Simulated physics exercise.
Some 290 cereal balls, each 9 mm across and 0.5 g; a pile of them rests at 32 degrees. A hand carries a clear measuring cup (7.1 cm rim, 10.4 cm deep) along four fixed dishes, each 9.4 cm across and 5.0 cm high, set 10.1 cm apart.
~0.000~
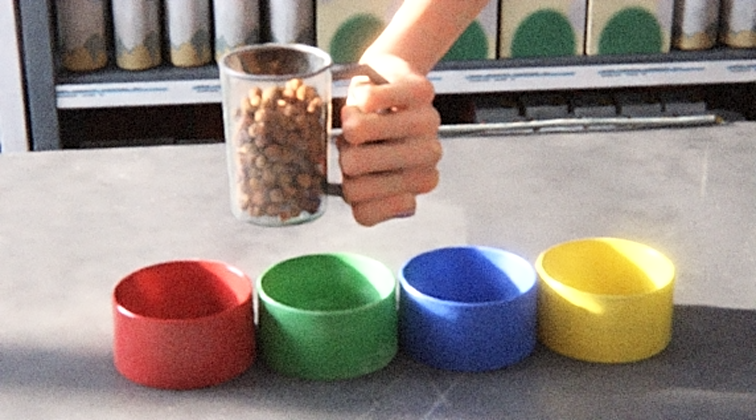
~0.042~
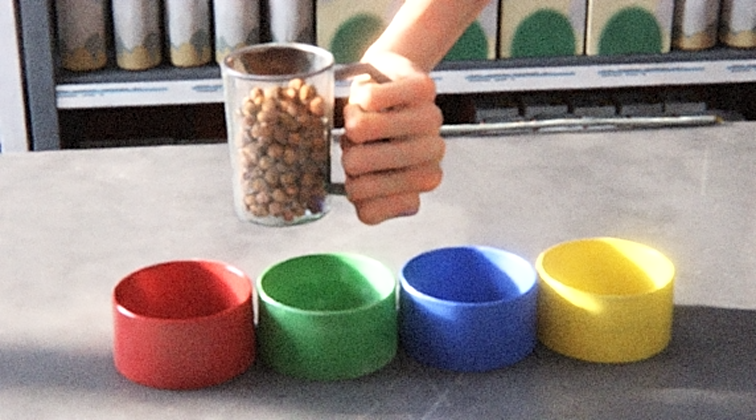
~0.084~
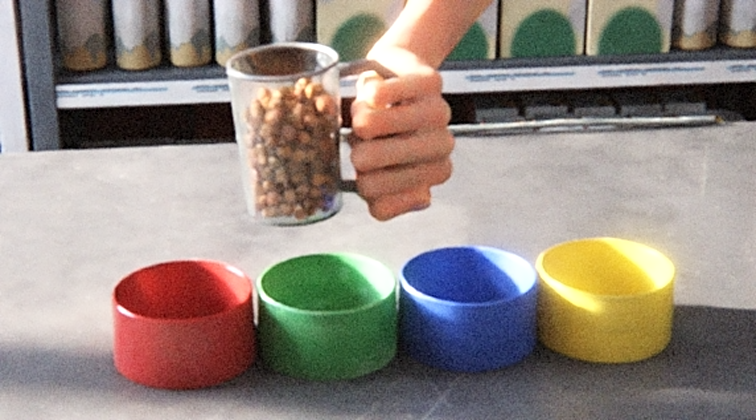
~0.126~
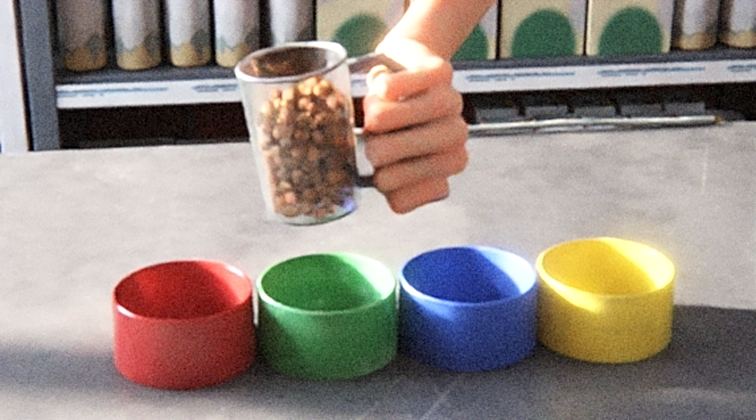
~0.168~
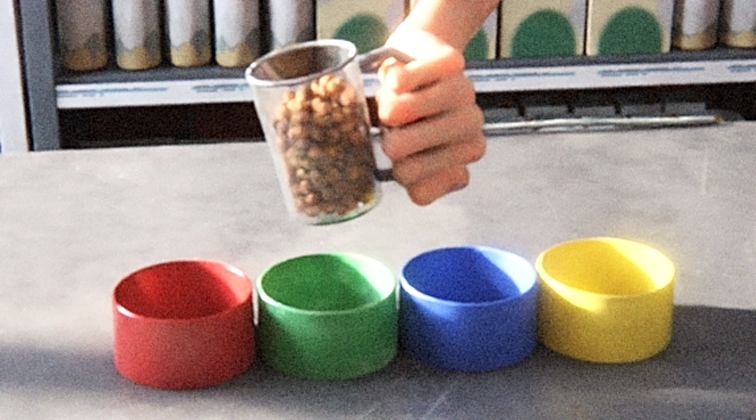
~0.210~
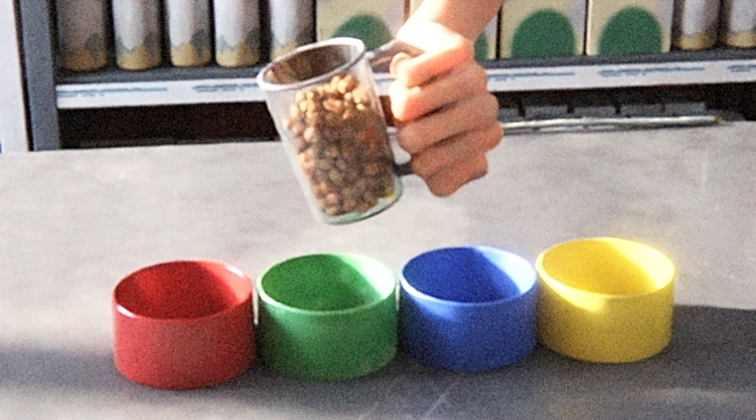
A hand holds a clear measuring cup filled with small brown cereal balls above a grey counter, seen from slightly above, with cans and green-marked boxes on a shelf behind. Below the cup, four round dishes sit in a row, red, green, blue and yellow from left to right. The hand moves the cup a short way right, tilting its top leftward, while the dishes and camera stay still.
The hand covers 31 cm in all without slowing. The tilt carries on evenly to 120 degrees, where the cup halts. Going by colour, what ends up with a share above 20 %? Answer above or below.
Red dish: Below; blue dish: Below; green dish: Below; yellow dish: Above; on the counter: Below.
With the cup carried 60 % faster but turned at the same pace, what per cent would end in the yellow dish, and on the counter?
Then: Yellow 100; counter 0.
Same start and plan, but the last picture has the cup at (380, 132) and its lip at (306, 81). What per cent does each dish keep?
Red 0, blue 0, green 0, yellow 100.
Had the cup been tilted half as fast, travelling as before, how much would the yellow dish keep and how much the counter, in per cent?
Yellow 100, counter 0.
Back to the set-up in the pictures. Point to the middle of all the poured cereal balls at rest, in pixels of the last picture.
Around (605, 299).
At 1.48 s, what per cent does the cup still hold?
About 15 per cent.
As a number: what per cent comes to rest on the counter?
Roughly 0 per cent.
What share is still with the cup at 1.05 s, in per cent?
Roughly 90 per cent.
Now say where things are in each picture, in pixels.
The first frame shows cup at (278, 137), tilt 0 degrees, lip at (222, 64), moved 0.0 cm; middle of the pieces at (273, 159); red dish at (183, 290); green dish at (327, 282); blue dish at (468, 275); yellow dish at (606, 267).
The second frame shows cup at (281, 136), tilt 1 degrees, lip at (223, 65), moved 0.2 cm; middle of the pieces at (276, 159).
The third frame shows cup at (289, 136), tilt 3 degrees, lip at (229, 67), moved 0.8 cm; middle of the pieces at (286, 159).
The fourth frame shows cup at (303, 135), tilt 7 degrees, lip at (238, 71), moved 1.7 cm; middle of the pieces at (301, 158).
The fifth frame shows cup at (320, 135), tilt 12 degrees, lip at (249, 76), moved 2.8 cm; middle of the pieces at (319, 158).
The sixth frame shows cup at (336, 134), tilt 17 degrees, lip at (261, 81), moved 3.9 cm; middle of the pieces at (337, 157); red dish at (183, 290); green dish at (327, 282); blue dish at (468, 275); yellow dish at (606, 267). The cup turns about 115 degrees a second and travels 26 cm a second.
After 0.71 s, tilt 74 degrees; cup holds 100 %.
Then, at 1.05 s, tilt 112 degrees; cup holds 90 %, yellow 5 %.
After 1.48 s, tilt 120 degrees; cup holds 15 %, yellow 75 %.
In the end, at 2.2 s, red 0 %, blue 0 %, green 0 %, yellow 95 %, counter 0 %.
